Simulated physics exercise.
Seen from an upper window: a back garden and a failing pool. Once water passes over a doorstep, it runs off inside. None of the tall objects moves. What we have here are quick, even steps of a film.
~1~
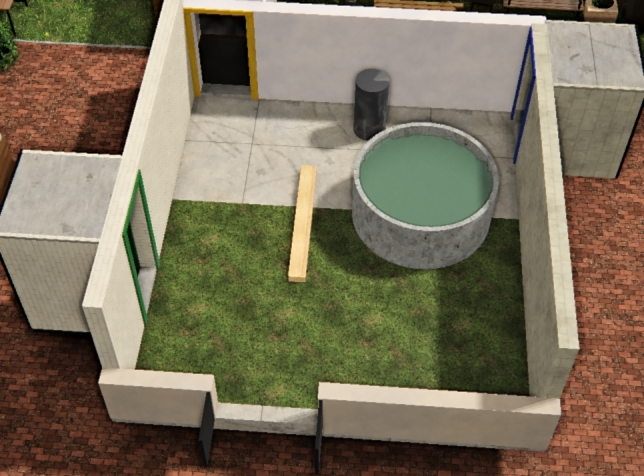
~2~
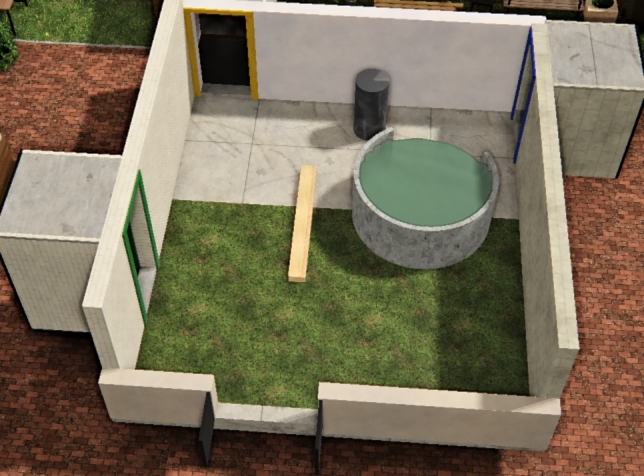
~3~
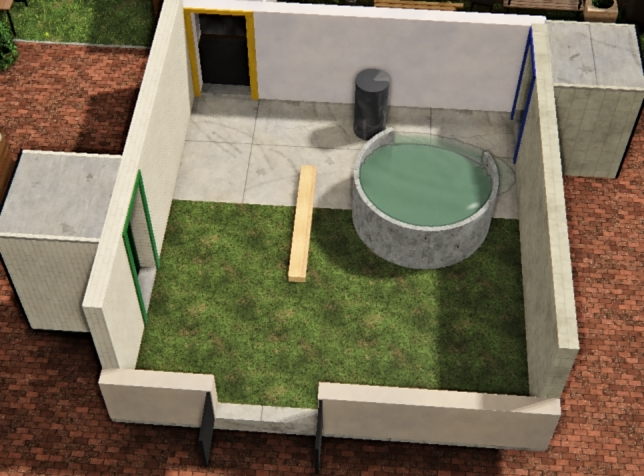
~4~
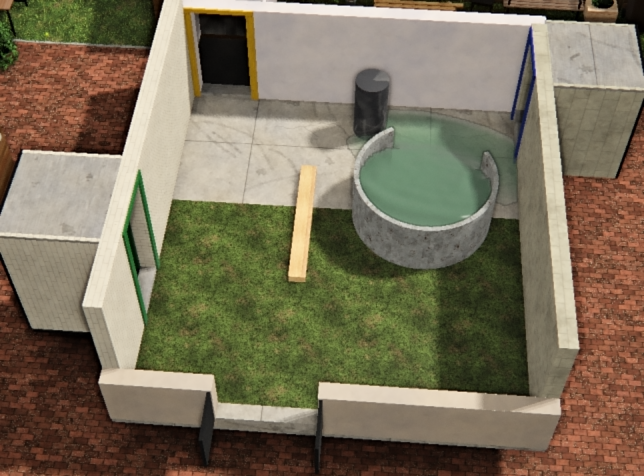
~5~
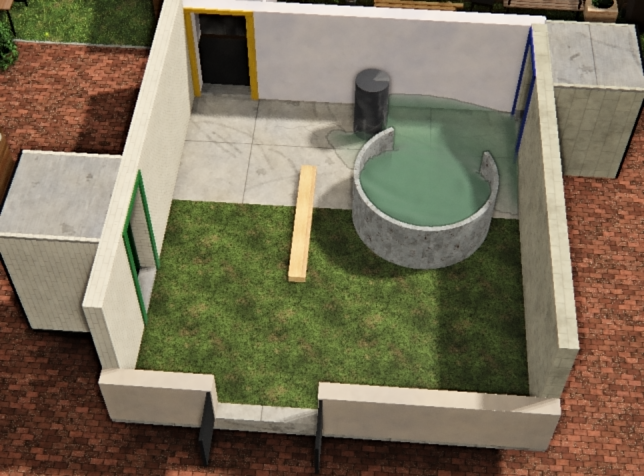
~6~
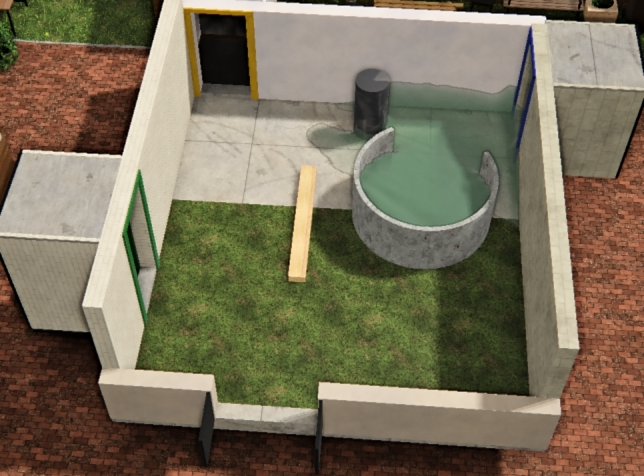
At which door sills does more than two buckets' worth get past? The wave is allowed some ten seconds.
The yellow door passes more than two buckets; the green door passes two buckets or less; the blue door passes more than two buckets.
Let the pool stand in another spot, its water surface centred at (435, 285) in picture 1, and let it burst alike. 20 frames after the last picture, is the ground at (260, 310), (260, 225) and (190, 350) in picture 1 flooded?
In order, the three spots end up untouched, untouched and untouched.
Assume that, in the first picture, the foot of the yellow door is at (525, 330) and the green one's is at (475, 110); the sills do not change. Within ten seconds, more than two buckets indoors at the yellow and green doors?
One by one: The yellow door is under; the green door passes that mark.
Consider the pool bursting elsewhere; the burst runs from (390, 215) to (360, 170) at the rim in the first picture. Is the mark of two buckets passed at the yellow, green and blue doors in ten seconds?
Yellow door: Beyond the mark; green door: Beyond the mark; blue door: Short of the mark.
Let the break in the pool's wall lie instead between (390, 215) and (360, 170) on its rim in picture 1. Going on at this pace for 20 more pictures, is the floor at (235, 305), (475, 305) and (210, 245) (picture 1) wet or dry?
First soaked, second unwetted, third soaked.
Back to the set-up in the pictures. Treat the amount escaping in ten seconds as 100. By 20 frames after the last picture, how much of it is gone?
My guess would be around 60 percent.
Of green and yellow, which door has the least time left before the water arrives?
It would be the yellow-painted one.
A moment on, water covers 25 % of the floor; the yellow door not reached, the green door not reached, the blue door over two buckets in.
Next, water covers 35 % of the floor; the yellow door wet at the sill, nothing in, the green door not reached, the blue door far over two buckets in.
Then, water covers 60 % of the floor; the yellow door under two buckets in, the green door not reached, the blue door far over two buckets in.
Later, water covers 95 % of the floor; the yellow door over two buckets in, the green door wet at the sill, nothing in, the blue door far over two buckets in.
In the end, water covers 95 % of the floor; the yellow door far over two buckets in, the green door wet at the sill, nothing in, the blue door far over two buckets in.
